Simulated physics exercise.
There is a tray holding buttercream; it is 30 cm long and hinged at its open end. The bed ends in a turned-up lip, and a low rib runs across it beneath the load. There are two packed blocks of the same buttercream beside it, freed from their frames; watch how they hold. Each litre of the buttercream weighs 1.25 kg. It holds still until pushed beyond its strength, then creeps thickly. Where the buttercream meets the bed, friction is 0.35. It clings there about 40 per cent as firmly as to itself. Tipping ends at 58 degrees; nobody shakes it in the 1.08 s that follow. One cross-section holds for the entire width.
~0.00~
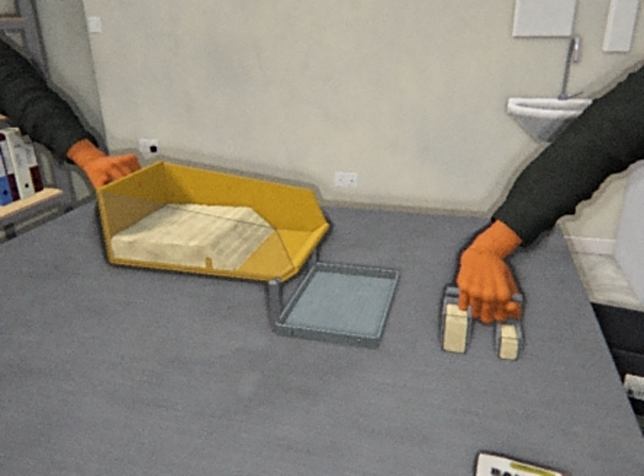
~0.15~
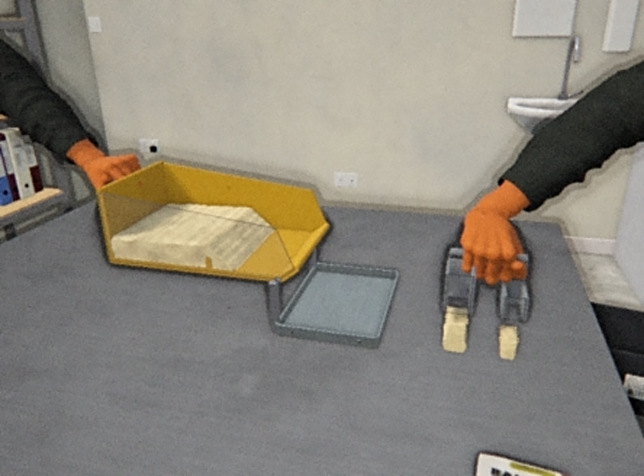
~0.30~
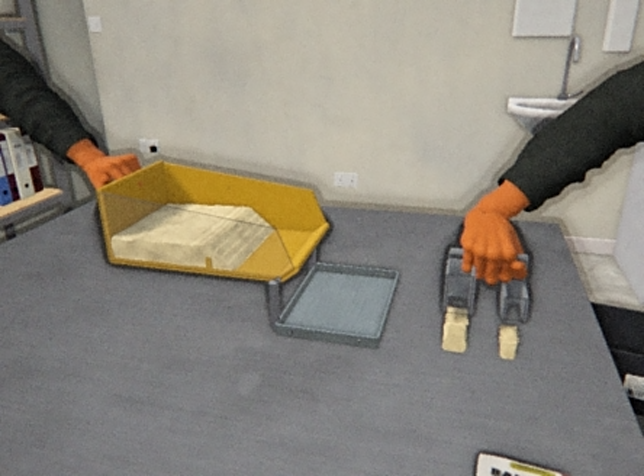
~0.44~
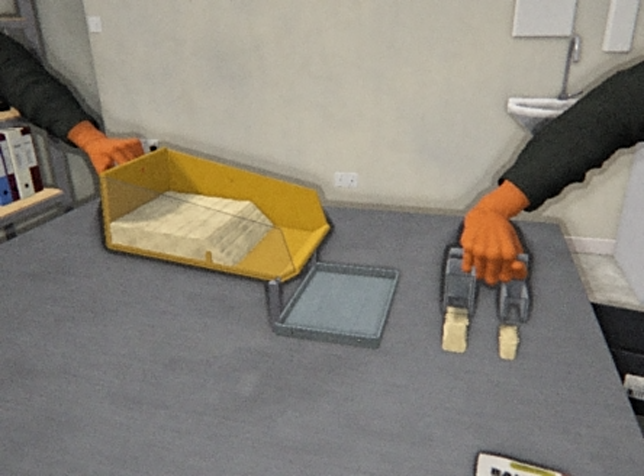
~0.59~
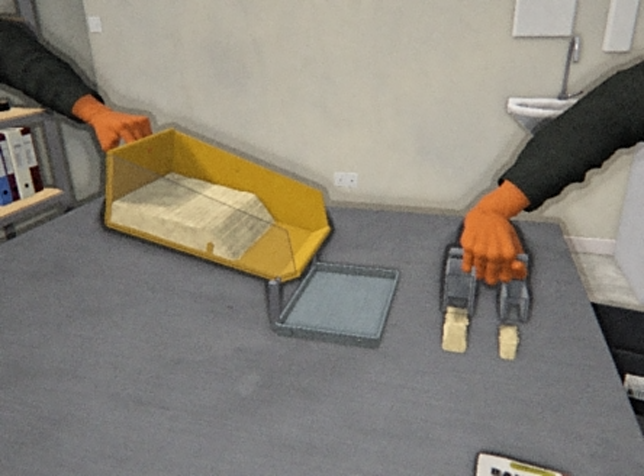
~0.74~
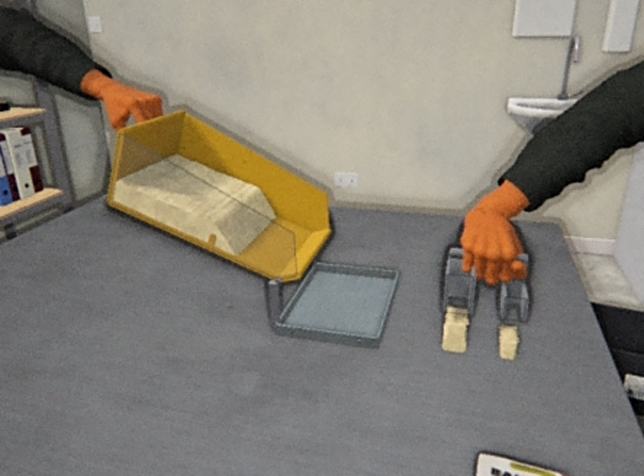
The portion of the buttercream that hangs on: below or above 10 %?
Likely outcome: Short of 10 per cent.
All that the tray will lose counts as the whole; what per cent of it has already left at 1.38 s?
Some 0 per cent.
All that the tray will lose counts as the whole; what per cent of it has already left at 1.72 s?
I'd put it near 90 %.
After 1.03 s, the tilt is 35 degrees and 100 % is on the bed.
After 1.38 s, the tilt is 53 degrees and 100 % is on the bed.
After 1.72 s, the tilt is 58 degrees and 12 % is on the bed.
After 2.07 s, the tilt is 58 degrees and 0 % is on the bed.
After 2.61 s, at the end, the tilt is 58 degrees and 0 % is on the bed.
